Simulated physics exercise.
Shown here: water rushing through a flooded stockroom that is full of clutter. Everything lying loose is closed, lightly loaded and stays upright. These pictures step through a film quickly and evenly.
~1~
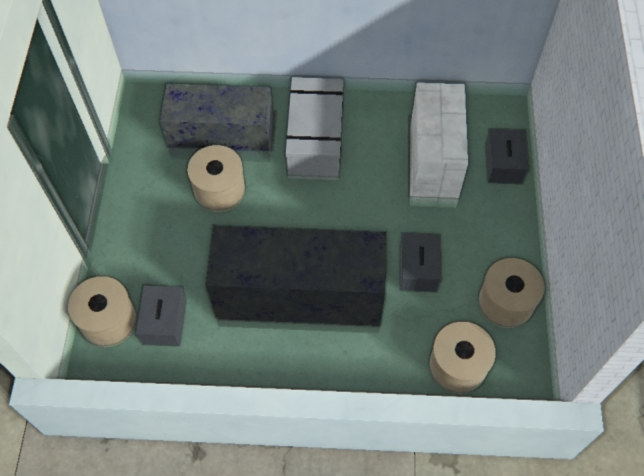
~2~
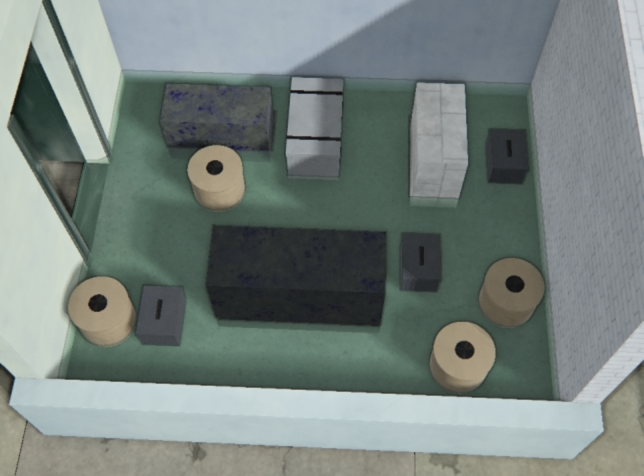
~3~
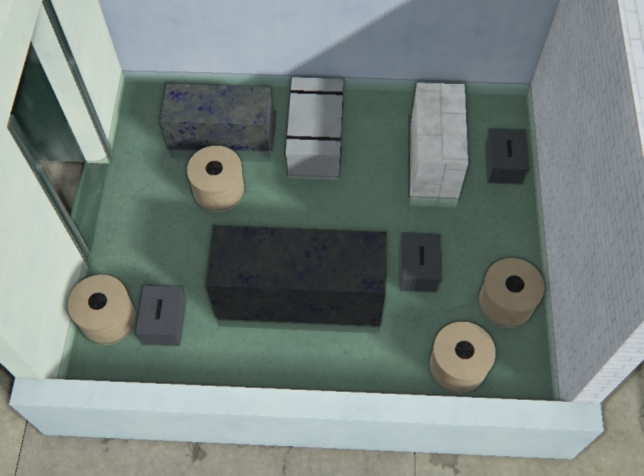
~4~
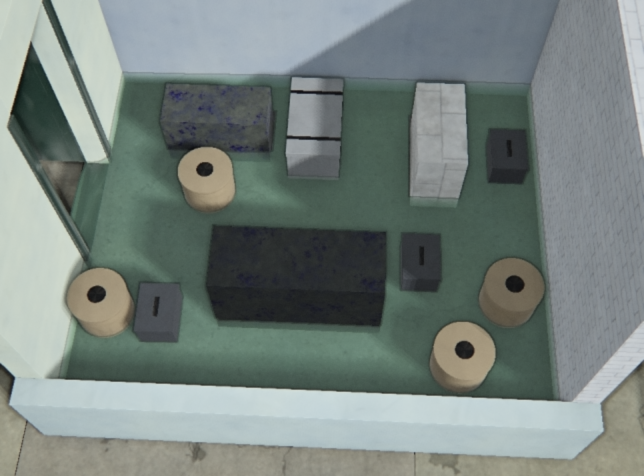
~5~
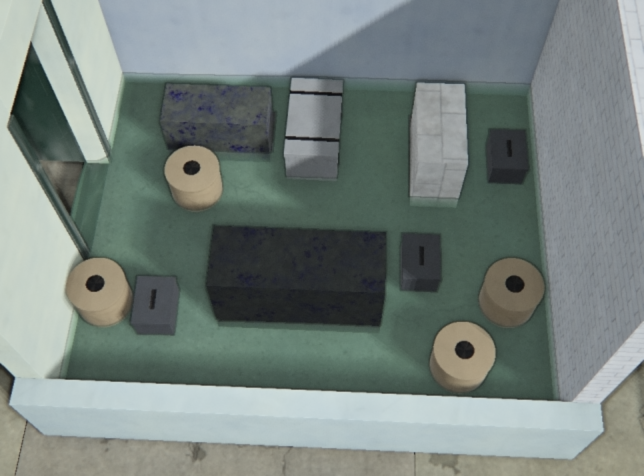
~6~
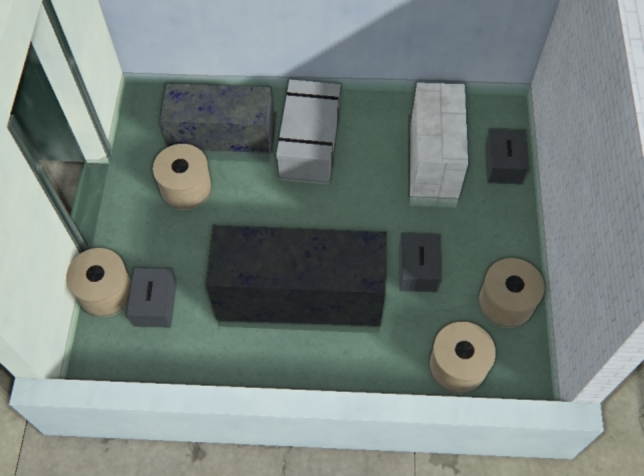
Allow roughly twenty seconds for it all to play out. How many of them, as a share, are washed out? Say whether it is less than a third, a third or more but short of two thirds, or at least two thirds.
The result is a middle share, a third to two thirds.
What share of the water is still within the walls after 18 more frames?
I'd put it near 64 per cent.
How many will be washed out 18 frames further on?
3.
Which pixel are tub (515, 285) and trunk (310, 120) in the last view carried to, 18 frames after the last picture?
I'd say close to (488, 286) and close to (288, 154).
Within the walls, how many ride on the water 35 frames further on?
Counted: 5.
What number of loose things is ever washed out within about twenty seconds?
The answer is 5.
A moment on, 1 of 8 are out; 7 afloat.
Next, 3 of 8 are out; 5 afloat.
Later, 3 of 8 are out; 5 afloat.
In the end, 5 of 8 are out; 3 afloat.
